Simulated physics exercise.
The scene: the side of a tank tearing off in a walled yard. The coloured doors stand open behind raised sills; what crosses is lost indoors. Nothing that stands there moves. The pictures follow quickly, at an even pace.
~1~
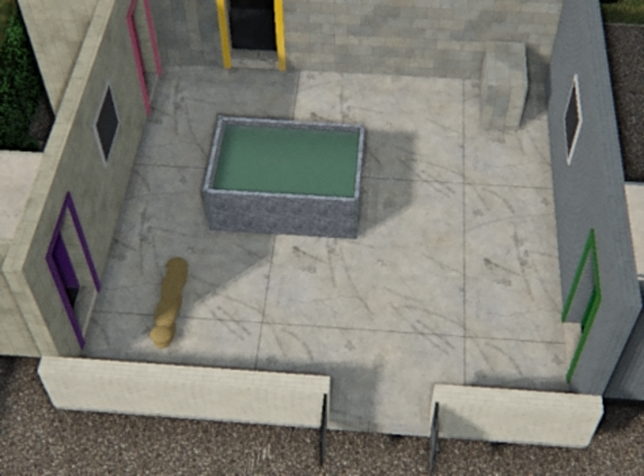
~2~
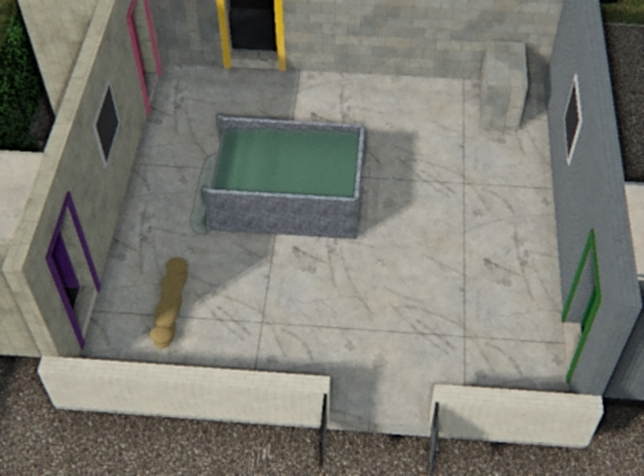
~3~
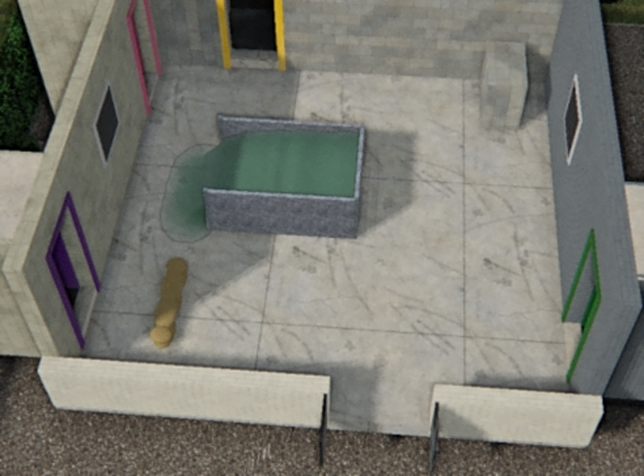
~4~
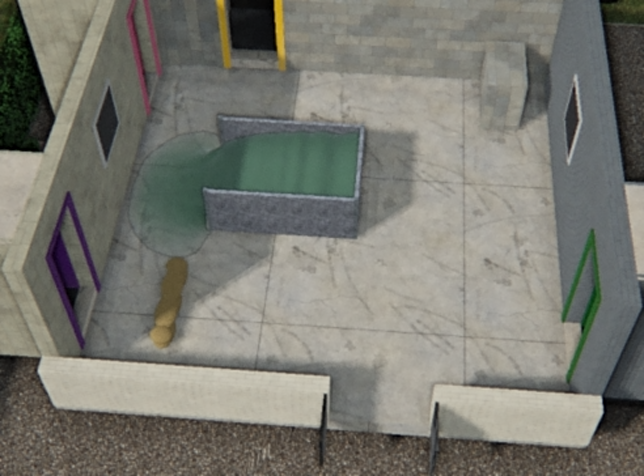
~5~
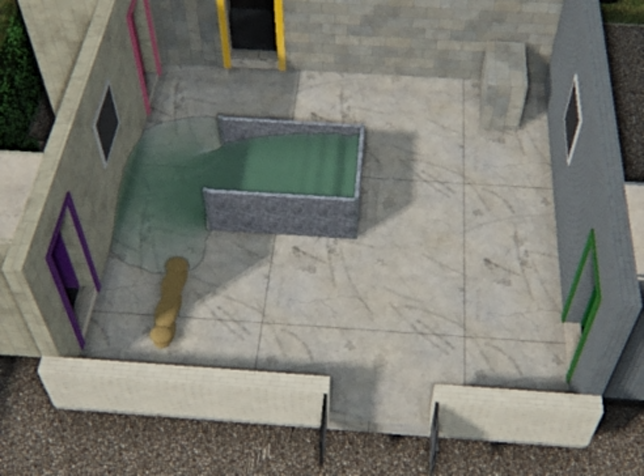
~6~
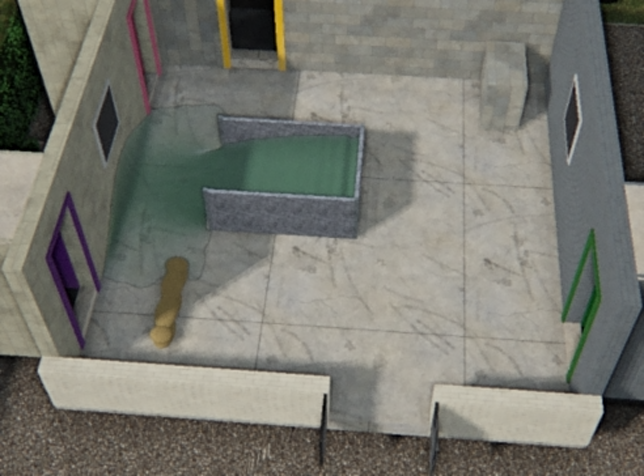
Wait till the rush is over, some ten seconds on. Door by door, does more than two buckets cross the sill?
In the end: The pink door floods; the green door floods; the yellow door holds within the limit; the purple door floods.
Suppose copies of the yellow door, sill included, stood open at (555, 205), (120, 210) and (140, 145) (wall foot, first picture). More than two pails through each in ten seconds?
In that order: Keeps below it, lets more in, passes that mark.
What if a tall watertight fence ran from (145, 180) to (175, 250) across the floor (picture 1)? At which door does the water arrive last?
That is the door marked green.
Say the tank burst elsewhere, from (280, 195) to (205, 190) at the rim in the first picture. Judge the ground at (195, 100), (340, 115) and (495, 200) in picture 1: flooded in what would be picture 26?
In turn: Not flooded, free of water, no water.
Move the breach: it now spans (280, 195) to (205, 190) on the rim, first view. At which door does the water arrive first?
I say the door marked purple.
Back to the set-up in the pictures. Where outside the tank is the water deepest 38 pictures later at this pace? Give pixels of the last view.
At about (558, 254).
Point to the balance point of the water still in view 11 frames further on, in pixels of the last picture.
At about (198, 199).
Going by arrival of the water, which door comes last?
Last comes the green one.
A moment on, water covers 15 % of the floor; the pink door wet at the sill, nothing in, the green door not reached, the yellow door not reached, the purple door wet at the sill, nothing in.
Next, water covers 25 % of the floor; the pink door under two buckets in, the green door not reached, the yellow door wet at the sill, nothing in, the purple door wet at the sill, nothing in.
Then, water covers 55 % of the floor; the pink door over two buckets in, the green door not reached, the yellow door wet at the sill, nothing in, the purple door under two buckets in.
Later, water covers 95 % of the floor; the pink door far over two buckets in, the green door over two buckets in, the yellow door wet at the sill, nothing in, the purple door over two buckets in.
In the end, water covers 95 % of the floor; the pink door far over two buckets in, the green door far over two buckets in, the yellow door wet at the sill, nothing in, the purple door over two buckets in.
